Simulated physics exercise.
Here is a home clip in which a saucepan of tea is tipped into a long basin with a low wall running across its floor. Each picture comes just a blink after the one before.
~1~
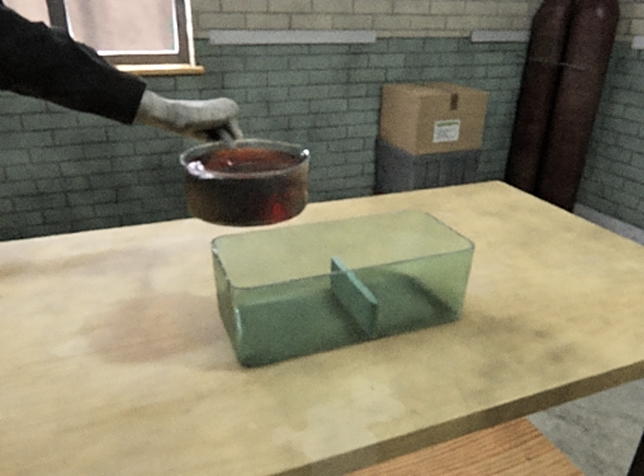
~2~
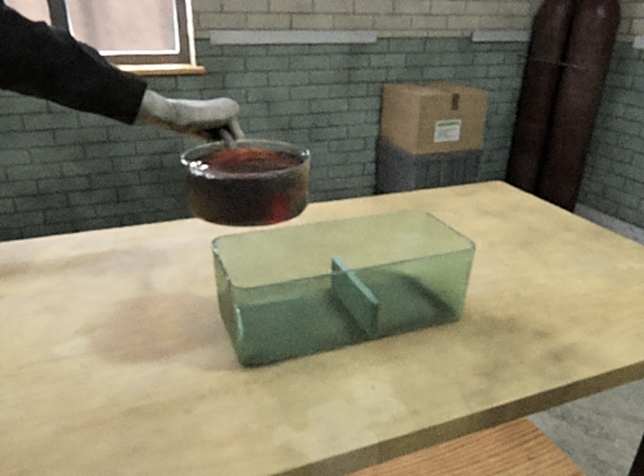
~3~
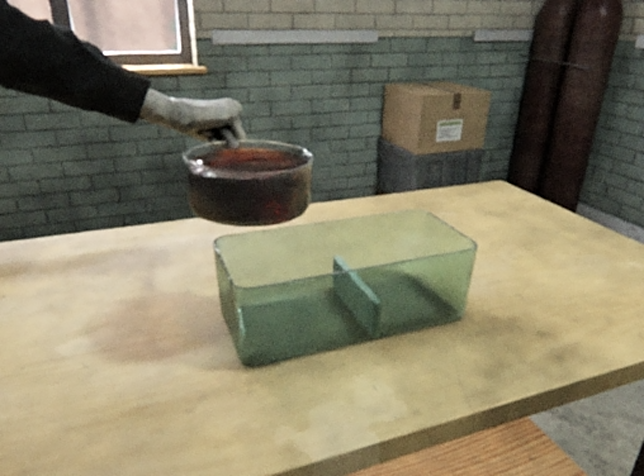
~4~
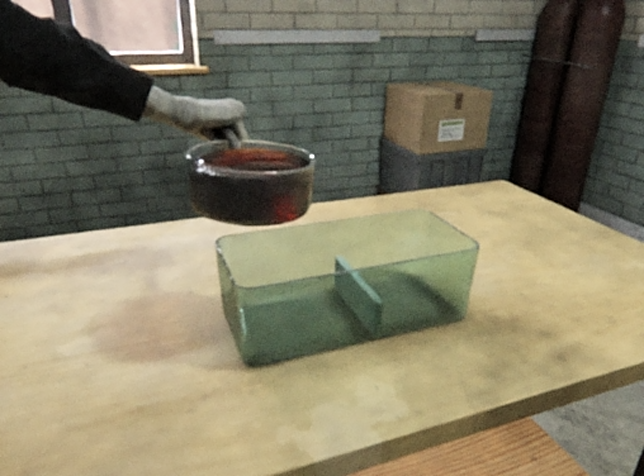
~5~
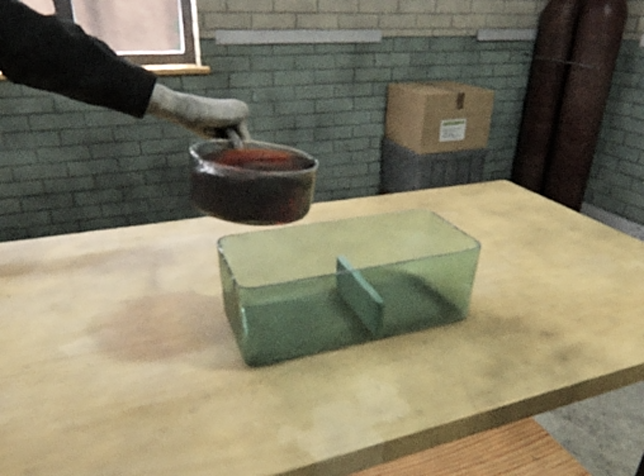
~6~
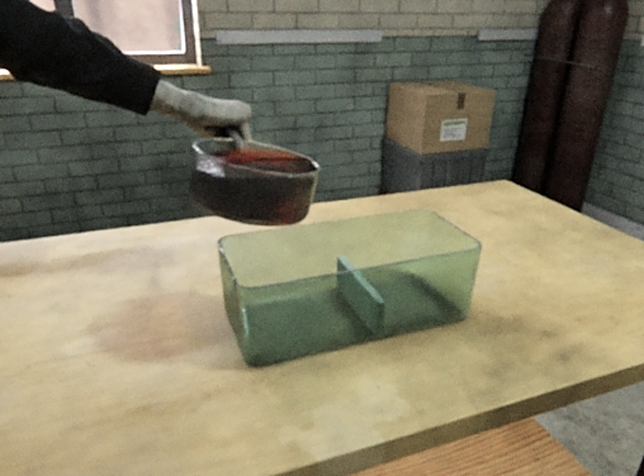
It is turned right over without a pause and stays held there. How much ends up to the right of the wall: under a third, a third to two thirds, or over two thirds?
My call is that the right side misses a third.
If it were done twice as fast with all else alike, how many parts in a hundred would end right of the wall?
Near 10 %.
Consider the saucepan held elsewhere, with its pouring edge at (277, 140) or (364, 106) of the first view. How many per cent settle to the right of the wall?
Roughly 5 per cent, then roughly 90 per cent.
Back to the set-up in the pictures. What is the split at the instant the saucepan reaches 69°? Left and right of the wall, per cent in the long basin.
Left 15, right 10.
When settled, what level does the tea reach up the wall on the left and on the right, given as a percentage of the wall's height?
The left part 40 per cent, the right part 20.
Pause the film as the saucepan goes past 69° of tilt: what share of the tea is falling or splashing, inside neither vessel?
It comes to around 30 per cent.
A moment on, the tilt is 69° and 43 per cent is still to pour, 16 is left of the wall and 9 right of it.
Next, the tilt is 103° and 6 per cent is still to pour, 66 is left of the wall and 24 right of it.
Then the tilt is 107° and 0 per cent is still to pour, 74 is left of the wall and 24 right of it.
Later the tilt is 107° and 0 per cent is still to pour, 74 is left of the wall and 24 right of it.
At rest 74 per cent lies left of the wall, 24 right of it and 1 outside.
